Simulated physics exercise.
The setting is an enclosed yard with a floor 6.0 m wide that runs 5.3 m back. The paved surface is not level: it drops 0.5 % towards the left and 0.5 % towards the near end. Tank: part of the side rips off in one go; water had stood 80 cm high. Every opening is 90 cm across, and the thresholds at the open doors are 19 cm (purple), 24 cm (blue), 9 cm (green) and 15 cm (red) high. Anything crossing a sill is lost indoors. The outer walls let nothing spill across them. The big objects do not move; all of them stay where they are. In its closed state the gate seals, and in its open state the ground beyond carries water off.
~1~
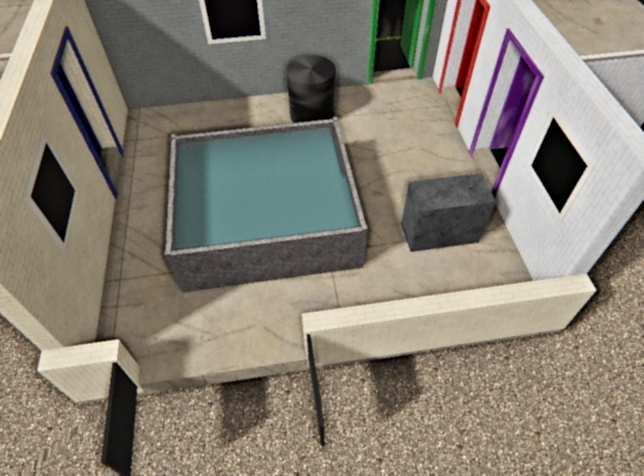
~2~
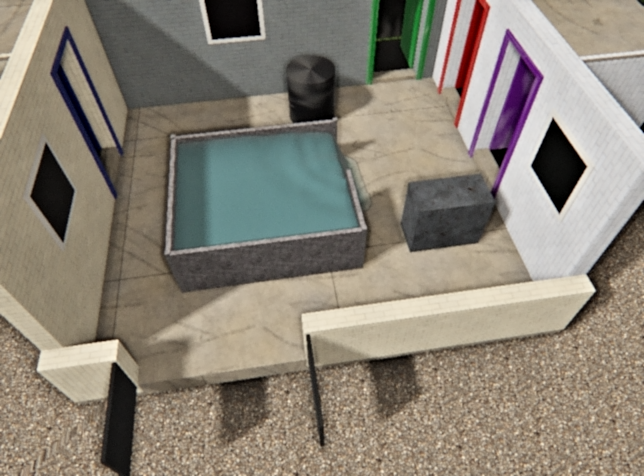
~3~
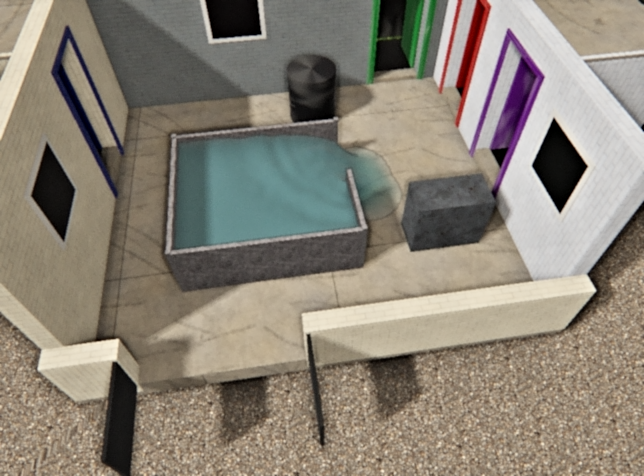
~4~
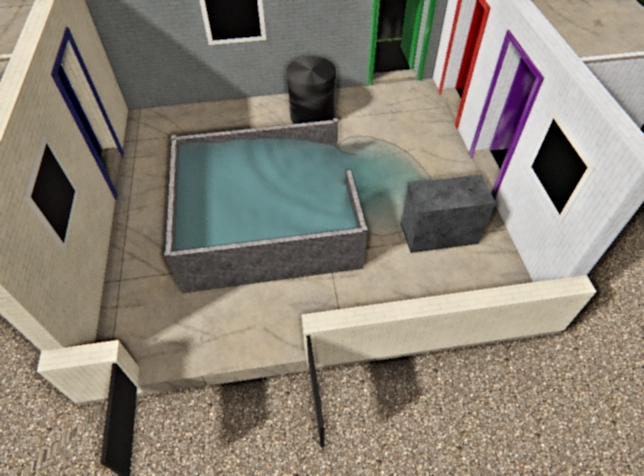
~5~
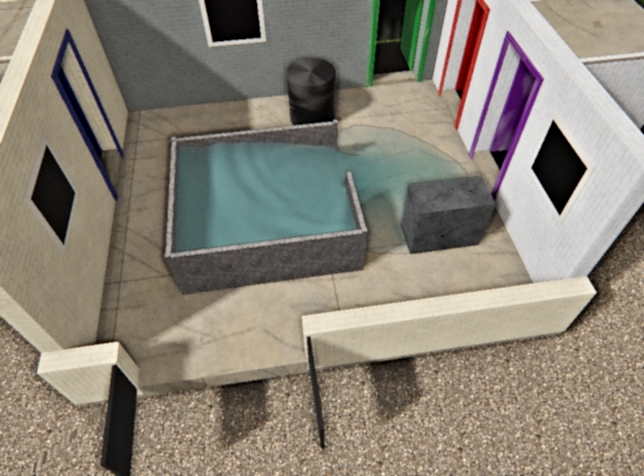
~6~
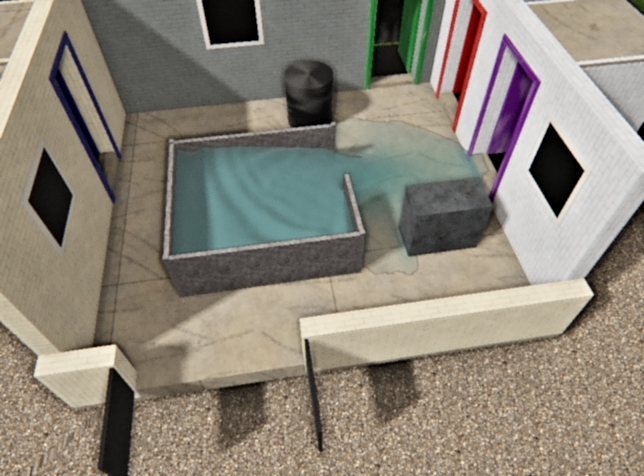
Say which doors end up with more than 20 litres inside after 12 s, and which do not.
Outcome: Purple door: Above the limit, blue door: Beneath the limit, green door: Above the limit, red door: Above the limit.
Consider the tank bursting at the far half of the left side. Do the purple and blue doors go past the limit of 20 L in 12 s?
Versus the limit - purple: Within, blue: Exceeded.
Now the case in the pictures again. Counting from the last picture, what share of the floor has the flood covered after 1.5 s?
40 %.
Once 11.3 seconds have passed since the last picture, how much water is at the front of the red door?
It comes to near 9.5 cm.
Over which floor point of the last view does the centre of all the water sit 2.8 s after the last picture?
At roughly (339, 200).
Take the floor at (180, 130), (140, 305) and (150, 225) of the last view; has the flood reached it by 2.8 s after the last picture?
Going in order, clear, then clear, then clear.
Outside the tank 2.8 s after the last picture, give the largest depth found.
I'd say near 30 centimetres.
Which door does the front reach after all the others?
The blue one.
Then, 0.7 s after the last picture water covers 35 % of the floor and is deepest (46 cm) near (345, 179); purple door 41 cm at the sill, 69 L in, blue door not reached, green door 1 cm at the sill, 0 L in, red door 26 cm at the sill, 3 L in.
Then, 1.5 s after the last picture water covers 40 % of the floor and is deepest (46 cm) near (429, 84); purple door 41 cm at the sill, 179 L in, blue door not reached, green door 25 cm at the sill, 30 L in, red door 28 cm at the sill, 44 L in.
Then, 2.8 s after the last picture water covers 55 % of the floor and is deepest (30 cm) near (432, 90); purple door 28 cm at the sill, 291 L in, blue door not reached, green door 24 cm at the sill, 172 L in, red door 24 cm at the sill, 101 L in.
Then, 6.3 s after the last picture water covers 95 % of the floor and is deepest (22 cm) near (326, 107); purple door 18 cm at the sill, 341 L in, blue door 9 cm at the sill, 0 L in, green door 17 cm at the sill, 399 L in, red door 17 cm at the sill, 161 L in.
Then, 11.3 s after the last picture water covers 95 % of the floor and is deepest (14 cm) near (133, 372); purple door 12 cm at the sill, 342 L in, blue door 11 cm at the sill, 0 L in, green door 10 cm at the sill, 477 L in, red door 10 cm at the sill, 163 L in.
